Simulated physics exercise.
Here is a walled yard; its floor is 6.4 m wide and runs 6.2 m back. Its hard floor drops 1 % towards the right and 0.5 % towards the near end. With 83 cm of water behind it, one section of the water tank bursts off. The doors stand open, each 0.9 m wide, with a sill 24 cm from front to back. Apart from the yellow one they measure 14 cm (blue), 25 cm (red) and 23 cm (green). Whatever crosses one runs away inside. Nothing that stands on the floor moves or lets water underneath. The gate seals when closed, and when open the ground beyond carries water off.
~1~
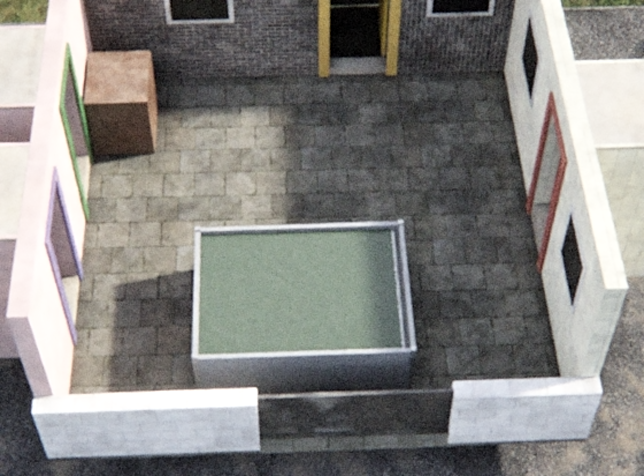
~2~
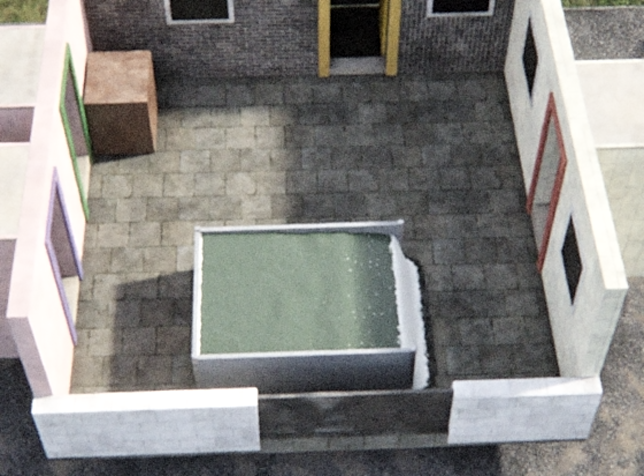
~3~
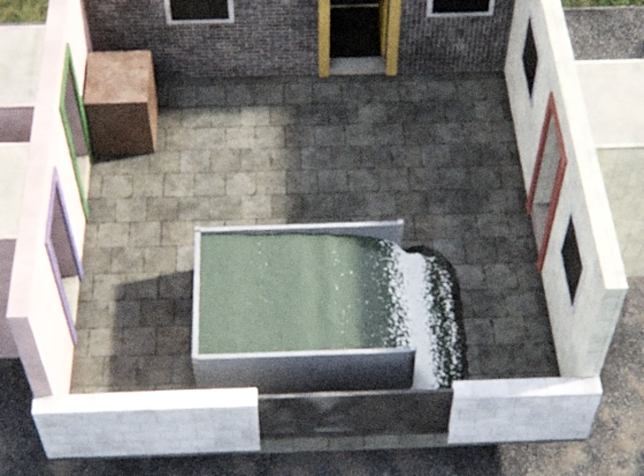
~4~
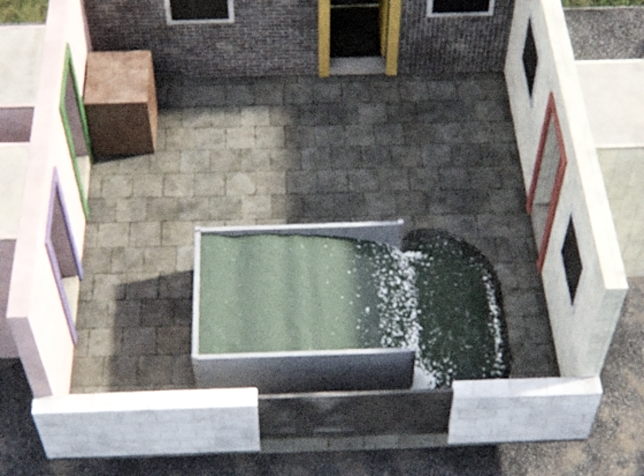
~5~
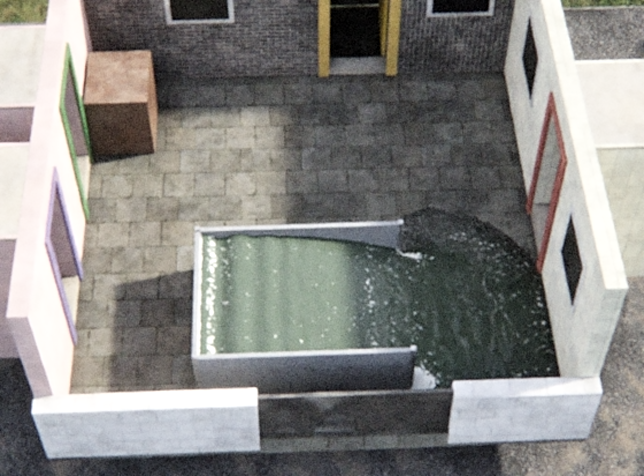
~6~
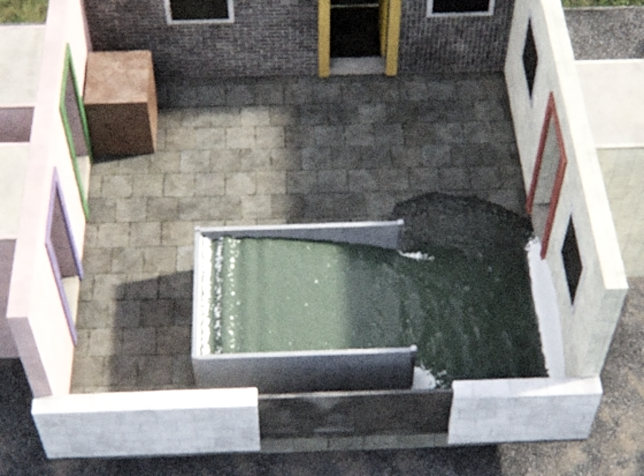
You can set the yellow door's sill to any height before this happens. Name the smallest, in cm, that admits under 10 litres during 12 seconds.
Close to 20 cm is just enough.
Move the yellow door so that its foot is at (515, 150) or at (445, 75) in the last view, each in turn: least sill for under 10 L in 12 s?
Roughly 17 and 33 cm.
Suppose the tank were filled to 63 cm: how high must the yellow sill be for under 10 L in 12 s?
About 14.5 cm.
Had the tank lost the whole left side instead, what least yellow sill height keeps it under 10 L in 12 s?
Some 10.0 cm.
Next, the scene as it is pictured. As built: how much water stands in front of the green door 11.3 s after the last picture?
Roughly 10.5 cm deep.
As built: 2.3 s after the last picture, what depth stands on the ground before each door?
Depths in cm: Blue 0, red 33, green 0, yellow 14.
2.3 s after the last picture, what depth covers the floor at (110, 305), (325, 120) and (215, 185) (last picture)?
About 0, 0 and 0 cm.
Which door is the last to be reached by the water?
The green one.
Then, 0.7 s after the last picture water covers 25 % of the floor, deepest (66 cm) near (561, 413); it has not reached the yellow door.
Then, 2.3 s after the last picture water covers 45 % of the floor, deepest (42 cm) near (561, 413); 14 cm at the yellow door, 0 litres in over its 13 cm sill.
Then, 11.3 s after the last picture water covers 100 % of the floor, deepest (22 cm) near (322, 420); 12 cm at the yellow door, 63 litres in over its 13 cm sill.
At the yellow door as built, the water peaked near 22 cm, 3.1 s after the last picture.
With a sill of 16.5 cm, 29 litres would have come in within the 12 s; with 22.5 cm, 2 litres. So under 10 litres takes about 20 cm.
